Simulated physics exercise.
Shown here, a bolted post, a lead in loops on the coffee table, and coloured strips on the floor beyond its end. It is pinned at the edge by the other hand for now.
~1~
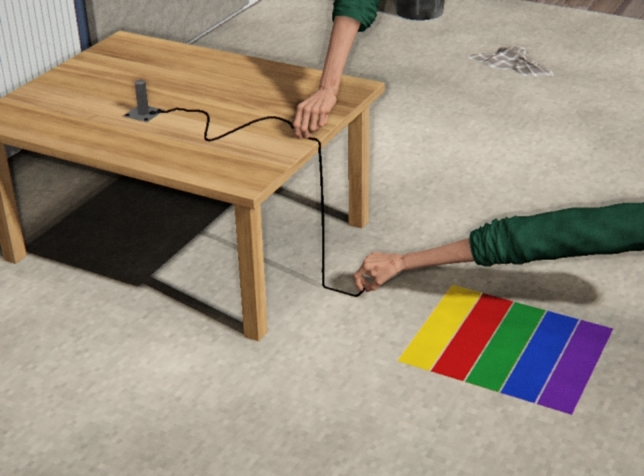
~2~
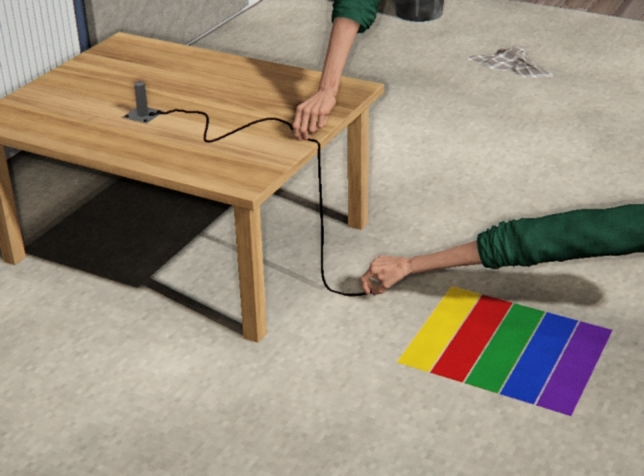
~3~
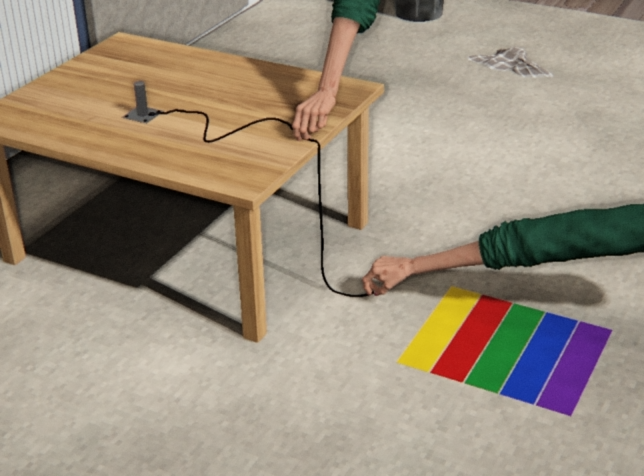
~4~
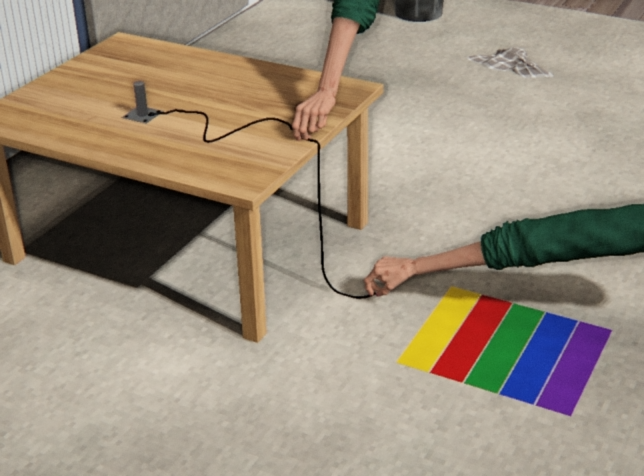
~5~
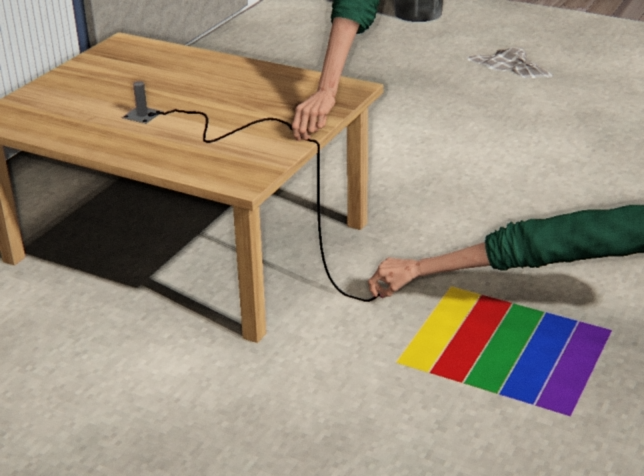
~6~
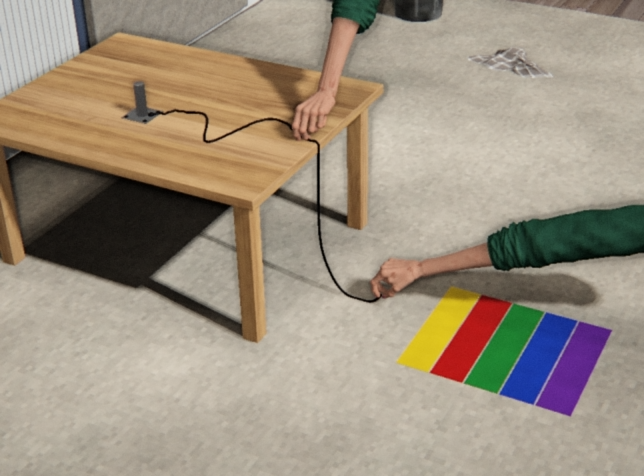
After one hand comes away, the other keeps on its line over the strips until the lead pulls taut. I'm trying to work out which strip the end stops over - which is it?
It stops over the purple one.
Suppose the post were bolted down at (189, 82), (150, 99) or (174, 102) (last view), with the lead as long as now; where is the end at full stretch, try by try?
First (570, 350), then (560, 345), then (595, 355).
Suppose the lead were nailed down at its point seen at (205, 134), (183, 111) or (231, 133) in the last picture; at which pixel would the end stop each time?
Estimated pixels in sequence: (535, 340), (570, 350) and (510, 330).
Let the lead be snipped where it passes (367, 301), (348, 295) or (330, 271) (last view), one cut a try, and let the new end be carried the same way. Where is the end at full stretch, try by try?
In order, it ends up near (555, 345), (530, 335) and (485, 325).
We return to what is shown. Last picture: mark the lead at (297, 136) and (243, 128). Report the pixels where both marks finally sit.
You'll find the first mark at (375, 191) and the second mark at (303, 144).
Early on, end near (513, 332); over green.
Midway, end near (557, 345); over blue.
At the end of the slack, end near (582, 352); over purple. It gets as far as the purple strip.
